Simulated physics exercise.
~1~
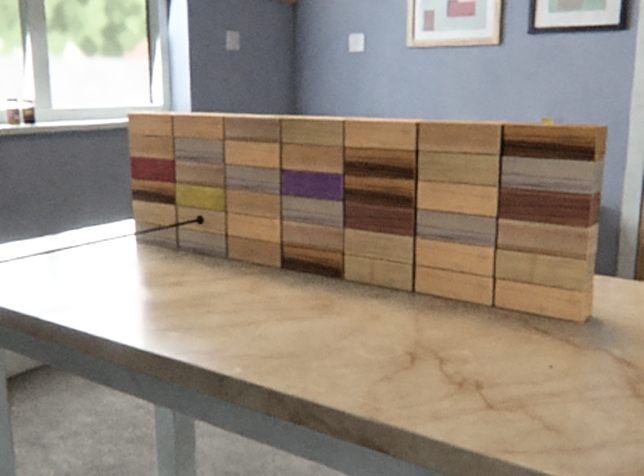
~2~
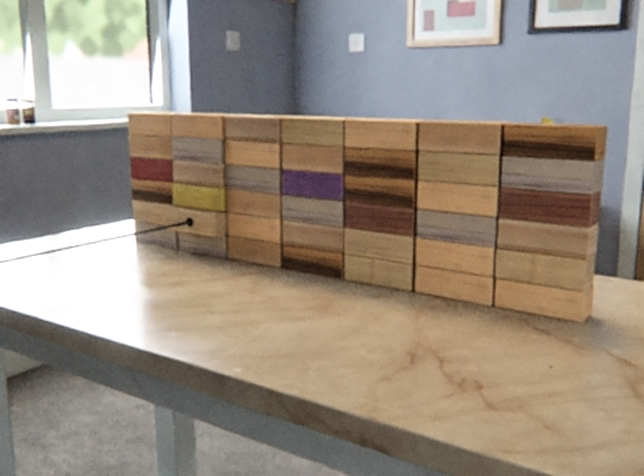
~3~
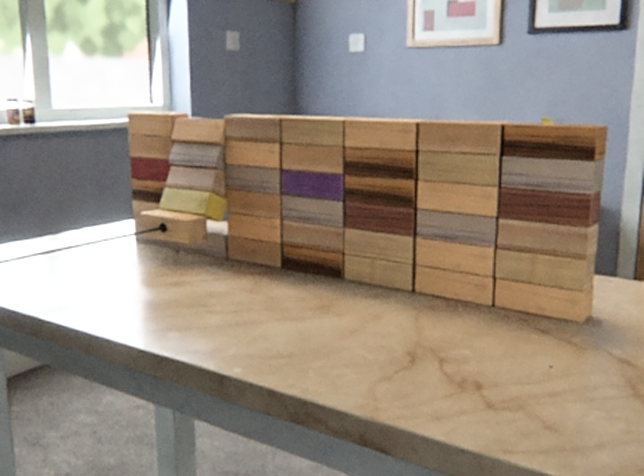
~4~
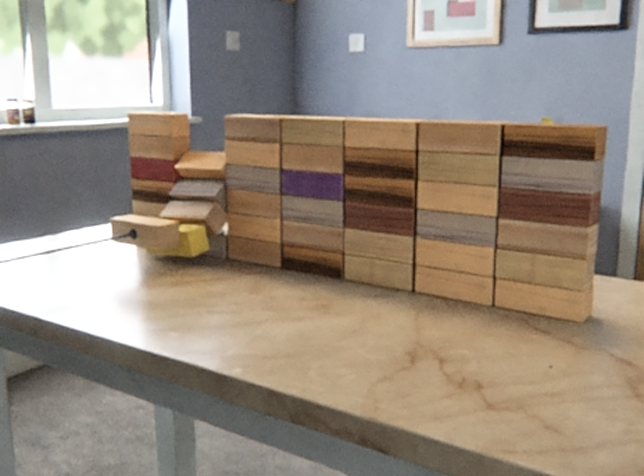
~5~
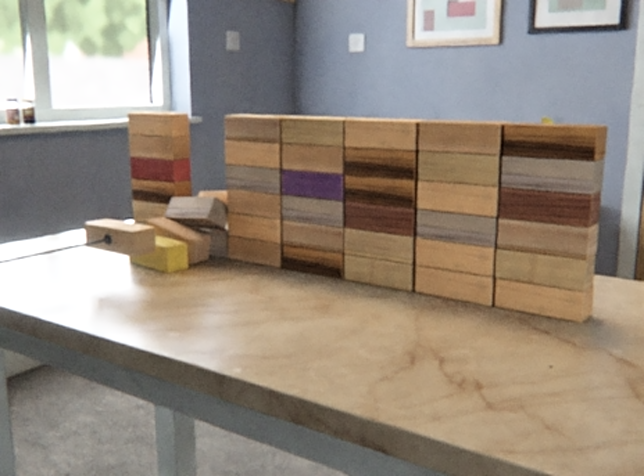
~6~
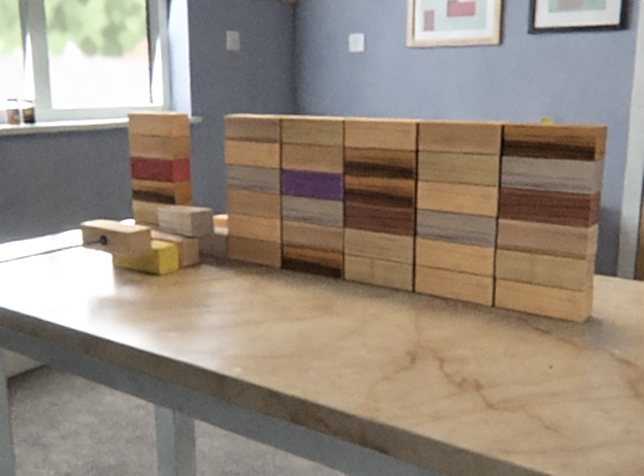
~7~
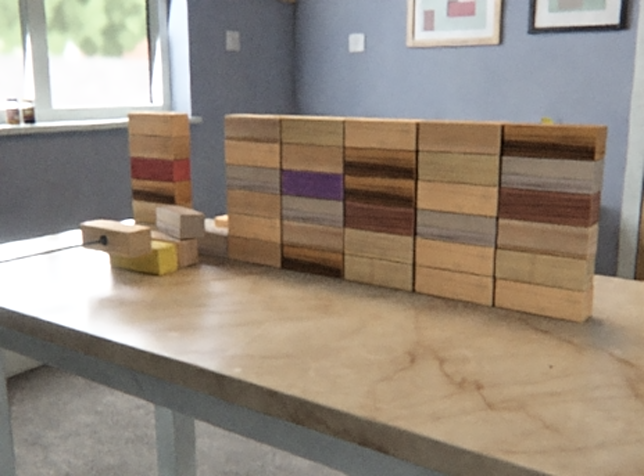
On a marble-patterned tabletop in a blue-walled room, a long wall of wooden blocks stands in neat, straight columns near a window. A thin dark rod reaches in from the left, its tip at a low block beneath the yellow one, and draws that block out to the left. The blocks above lose their support, tilting and dropping as the column collapses. The yellow block tumbles onto the tabletop beside the pulled one, and others pile up behind. The heap settles, leaving a gap, while the red-banded column and the section with the purple block stay standing.
